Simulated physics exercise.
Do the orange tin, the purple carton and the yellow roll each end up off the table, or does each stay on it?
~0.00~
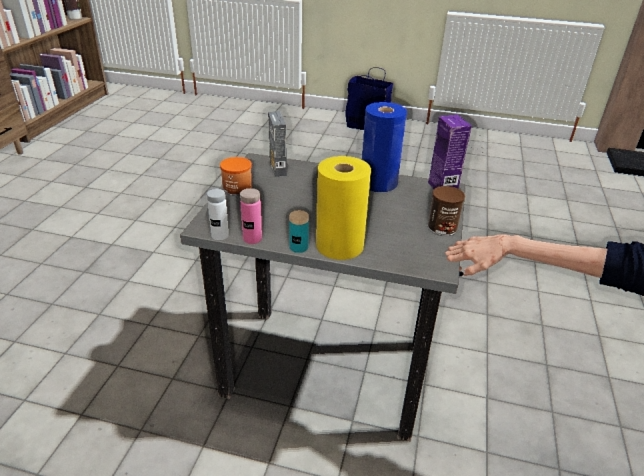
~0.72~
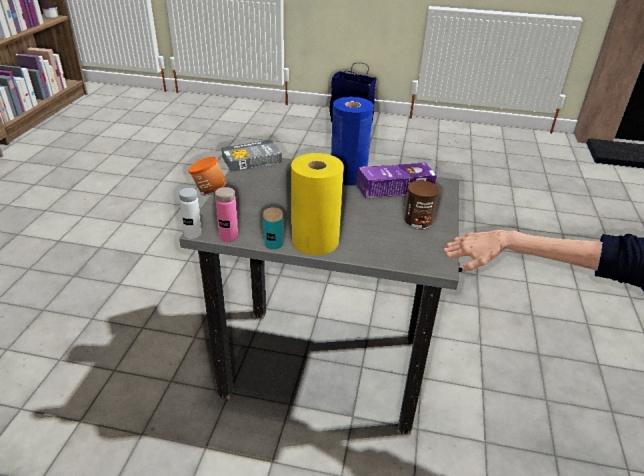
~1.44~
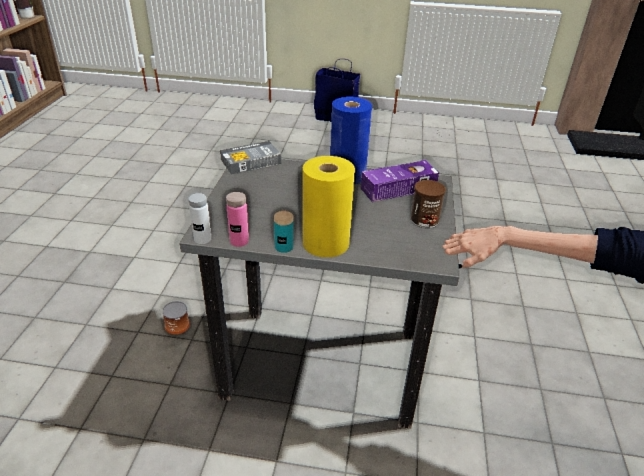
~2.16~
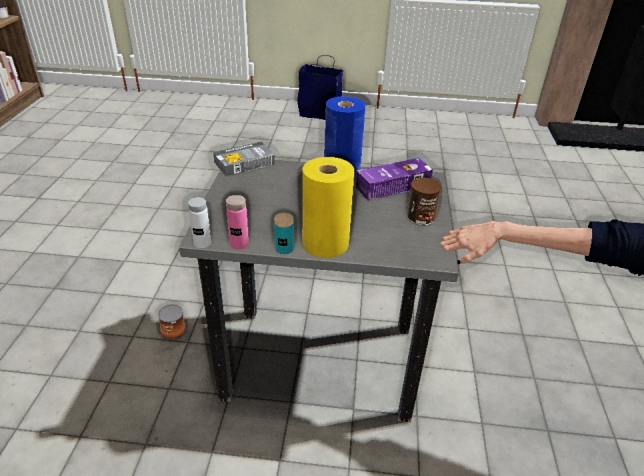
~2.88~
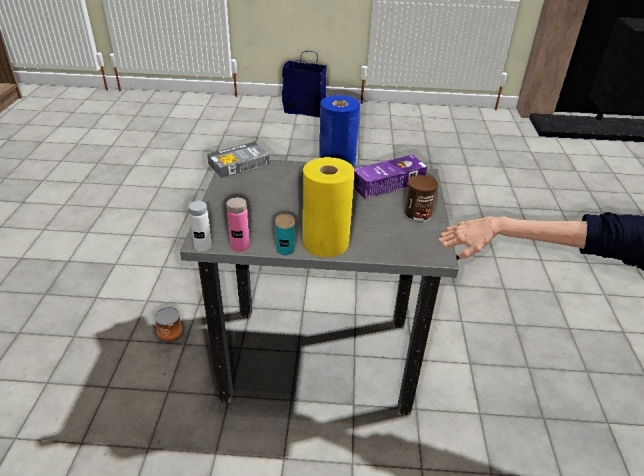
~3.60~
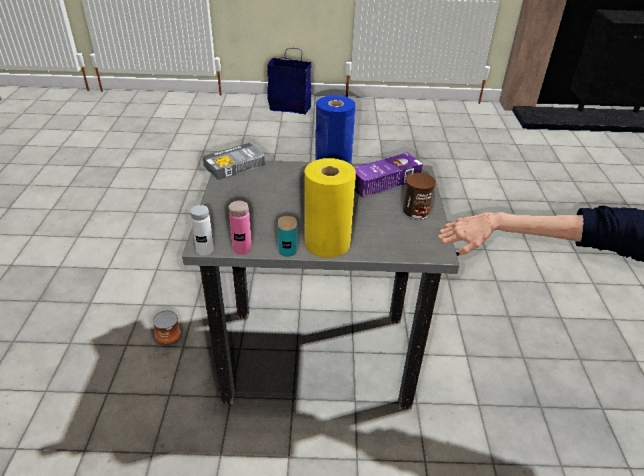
The orange tin drops to the floor, while the purple carton and the yellow roll are both still on the table.
